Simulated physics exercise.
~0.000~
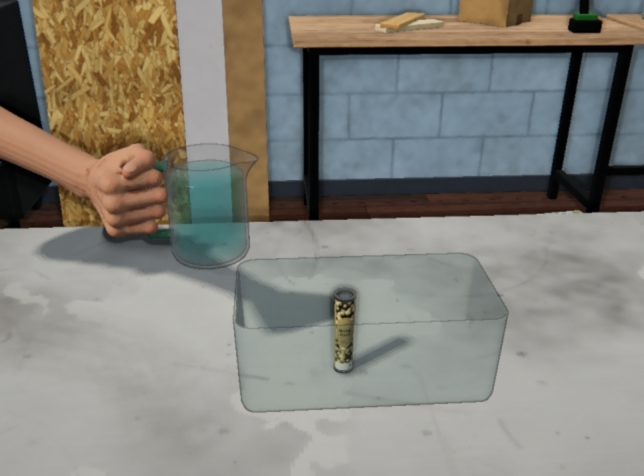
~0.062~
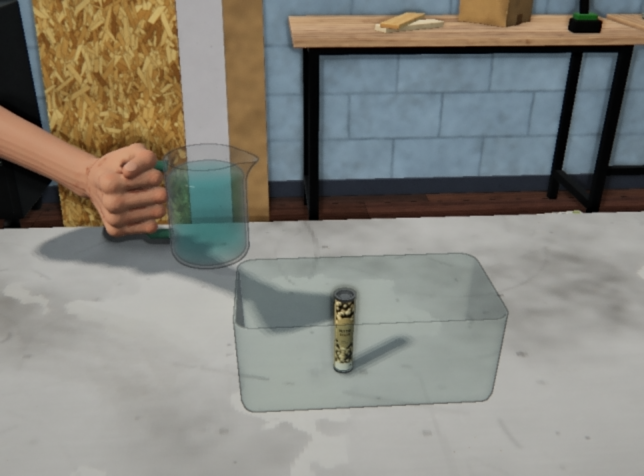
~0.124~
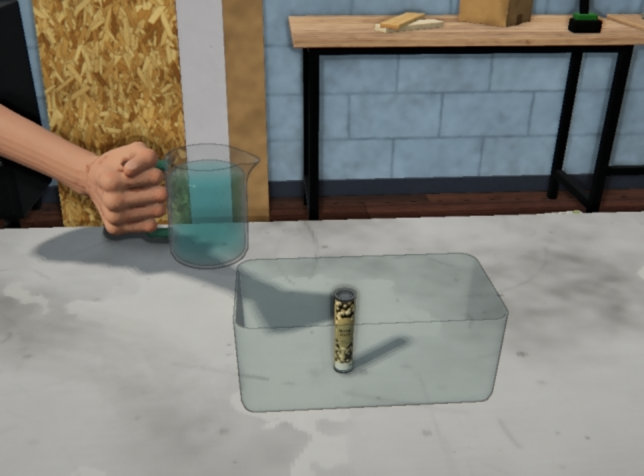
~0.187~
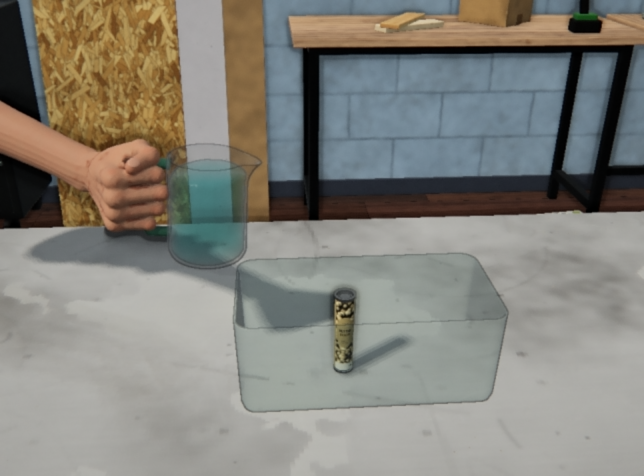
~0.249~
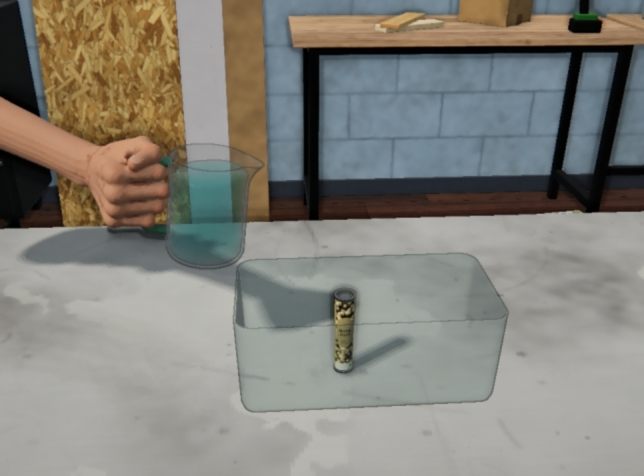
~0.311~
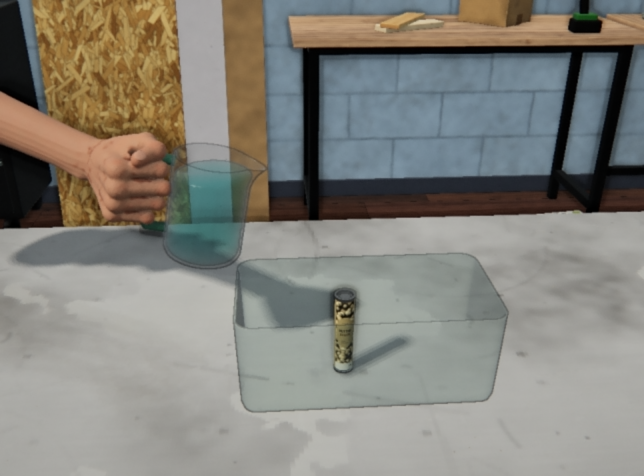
A bare forearm reaches in from the left, its fist at the handle of a clear pitcher of blue-green water, above a pale, mottled tabletop seen from slightly above in a workshop-like room. To the right sits a clear, empty long basin with a small patterned yellow-and-black tin, while a wooden bench stands before a blue block wall behind. The pitcher slowly leans slightly rightward, the camera staying still.
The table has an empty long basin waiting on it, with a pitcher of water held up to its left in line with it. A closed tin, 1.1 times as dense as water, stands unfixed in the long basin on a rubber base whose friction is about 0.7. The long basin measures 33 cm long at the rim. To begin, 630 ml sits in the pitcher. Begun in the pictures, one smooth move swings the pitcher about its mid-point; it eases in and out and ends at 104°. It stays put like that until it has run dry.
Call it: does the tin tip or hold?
It tips.
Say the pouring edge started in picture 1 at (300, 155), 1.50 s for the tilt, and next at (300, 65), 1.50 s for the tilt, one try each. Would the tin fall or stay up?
Try 1: Tipped over; try 2: Still standing.
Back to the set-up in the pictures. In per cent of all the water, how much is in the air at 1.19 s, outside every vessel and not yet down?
About 16 % of the total.
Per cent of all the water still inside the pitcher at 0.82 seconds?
About 86 percent.
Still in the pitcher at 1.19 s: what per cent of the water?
I reckon near 38 per cent still sits there.
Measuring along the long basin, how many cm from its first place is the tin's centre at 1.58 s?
Estimate: Around 9 cm.
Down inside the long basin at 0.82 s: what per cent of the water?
At that time the basin holds about 4 per cent of the liquid.
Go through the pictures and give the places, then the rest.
In the first picture, it leans 0°; its right rim is at (258, 157); the water meets the walls at (168, 172) and (245, 170); the long basin's rim runs from (236, 293) to (491, 284); the tin's top is at (345, 298).
In the second picture, it leans 0°; its right rim is at (259, 158); the water meets the walls at (168, 172) and (245, 170).
In the third picture, it leans 2°; its right rim is at (260, 159); the water meets the walls at (169, 171) and (246, 170).
In the fourth picture, it leans 4°; its right rim is at (262, 161); the water meets the walls at (170, 172) and (248, 170).
In the fifth picture, it leans 7°; its right rim is at (264, 164); the water meets the walls at (172, 172) and (251, 170).
In the sixth picture, it leans 11°; its right rim is at (267, 167); the water meets the walls at (174, 171) and (254, 171).
After 0.82 s the tilt is 59° and 86 per cent is still to pour; the tin stands where it began.
After 1.19 s the tilt is 93° and 39 per cent is still to pour; the tin leans 42°.
After 1.58 s the tilt is 104° and 5 per cent is still to pour; the tin lies on its side.
After 2.00 s the tilt is 104° and 0 per cent is still to pour; the tin lies on its side.
In the end the tin lies on its side.
